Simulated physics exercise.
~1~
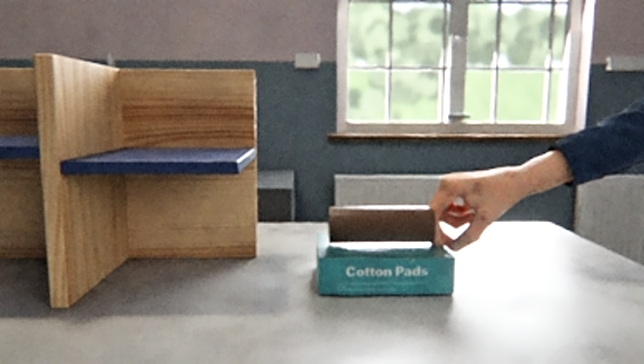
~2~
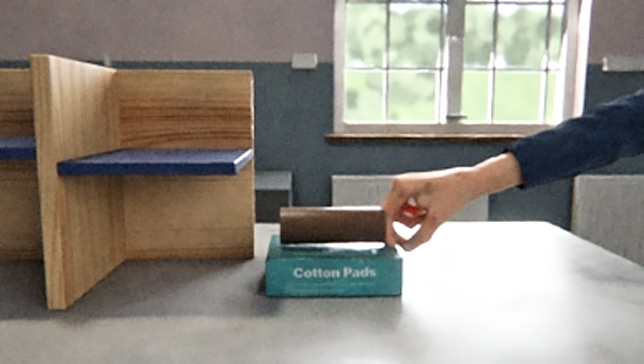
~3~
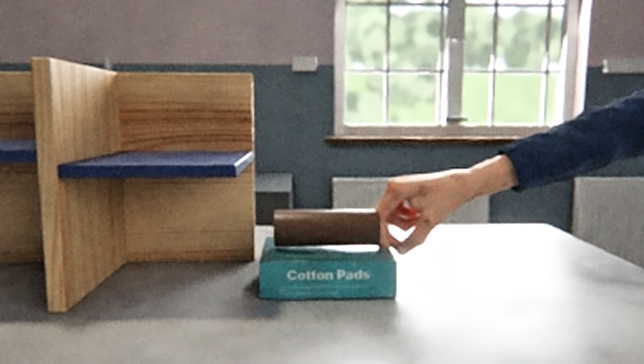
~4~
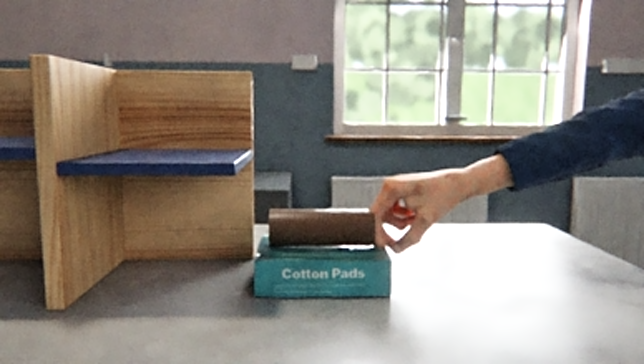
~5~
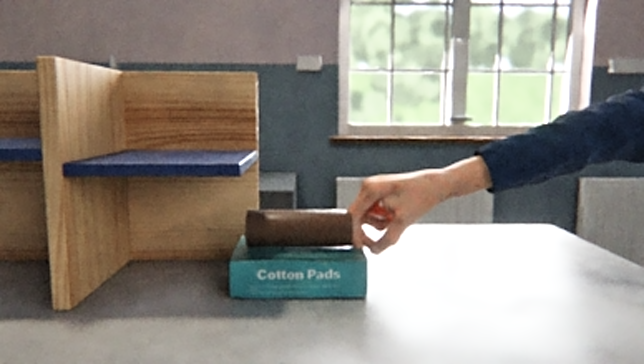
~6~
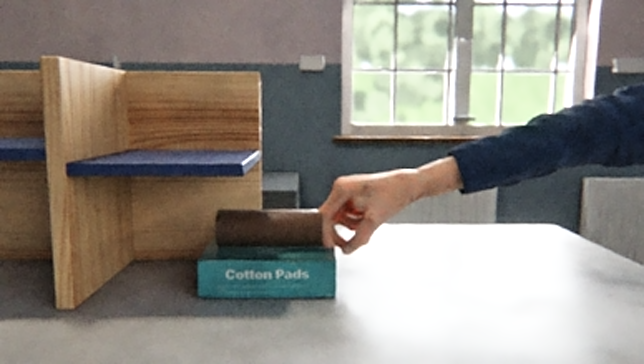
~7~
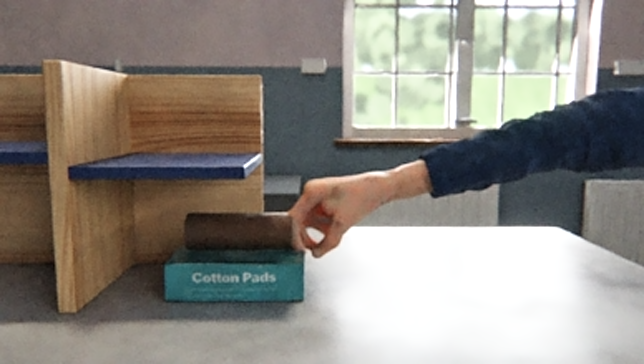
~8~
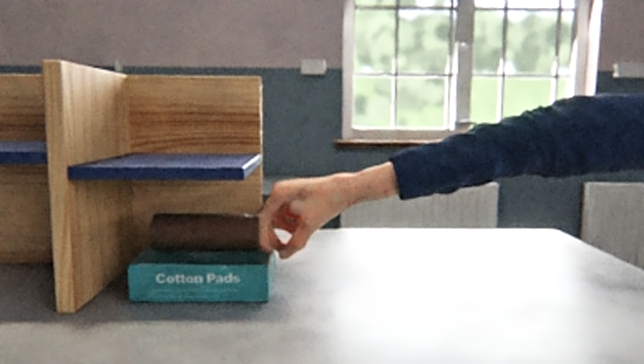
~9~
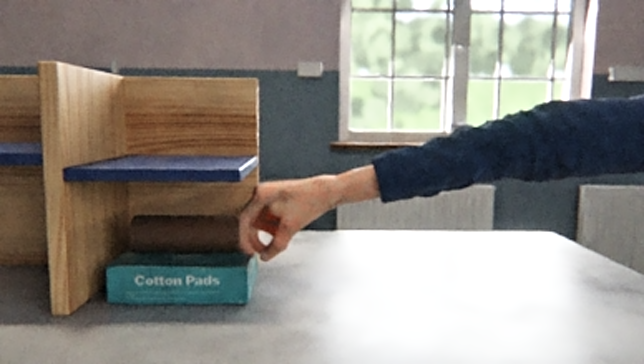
On a grey tabletop, a hand pushing a brown cylinder lying on a turquoise Cotton Pads box leftward until it passes beneath a blue shelf.
